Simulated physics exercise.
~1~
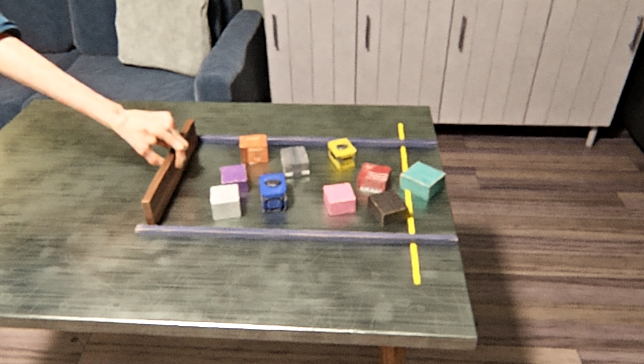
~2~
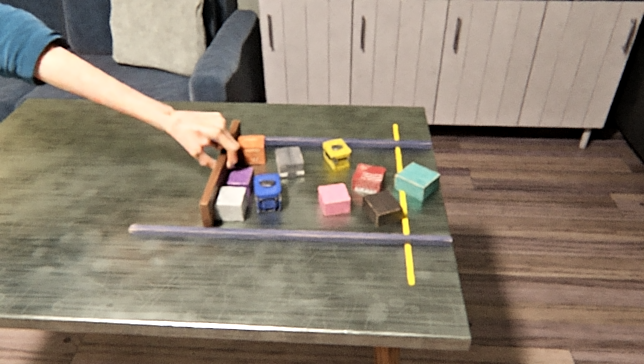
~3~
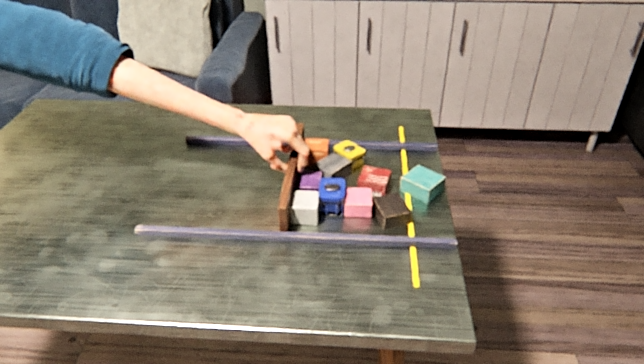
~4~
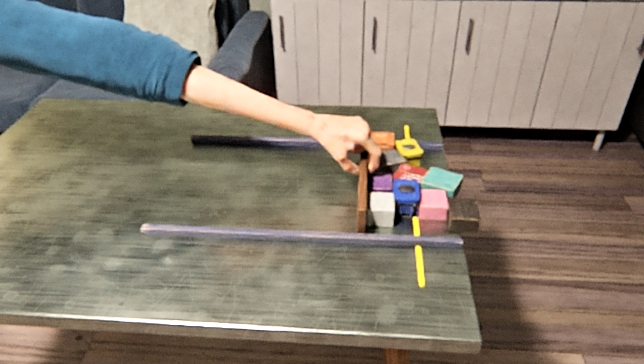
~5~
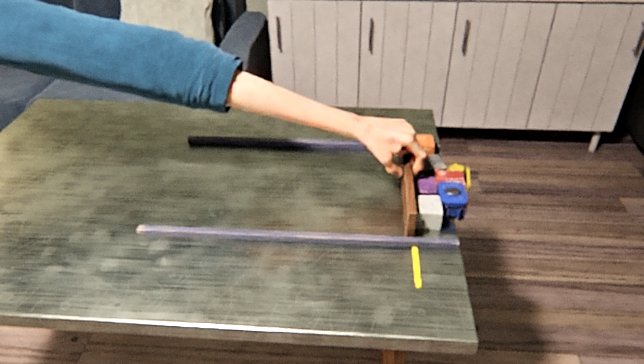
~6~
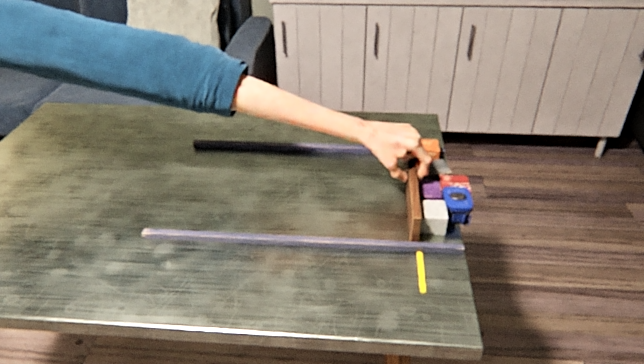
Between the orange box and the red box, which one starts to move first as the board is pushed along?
The orange box starts to move first, while the red box is still in its place. The red box only shifts later, as the board pushes the group farther right.
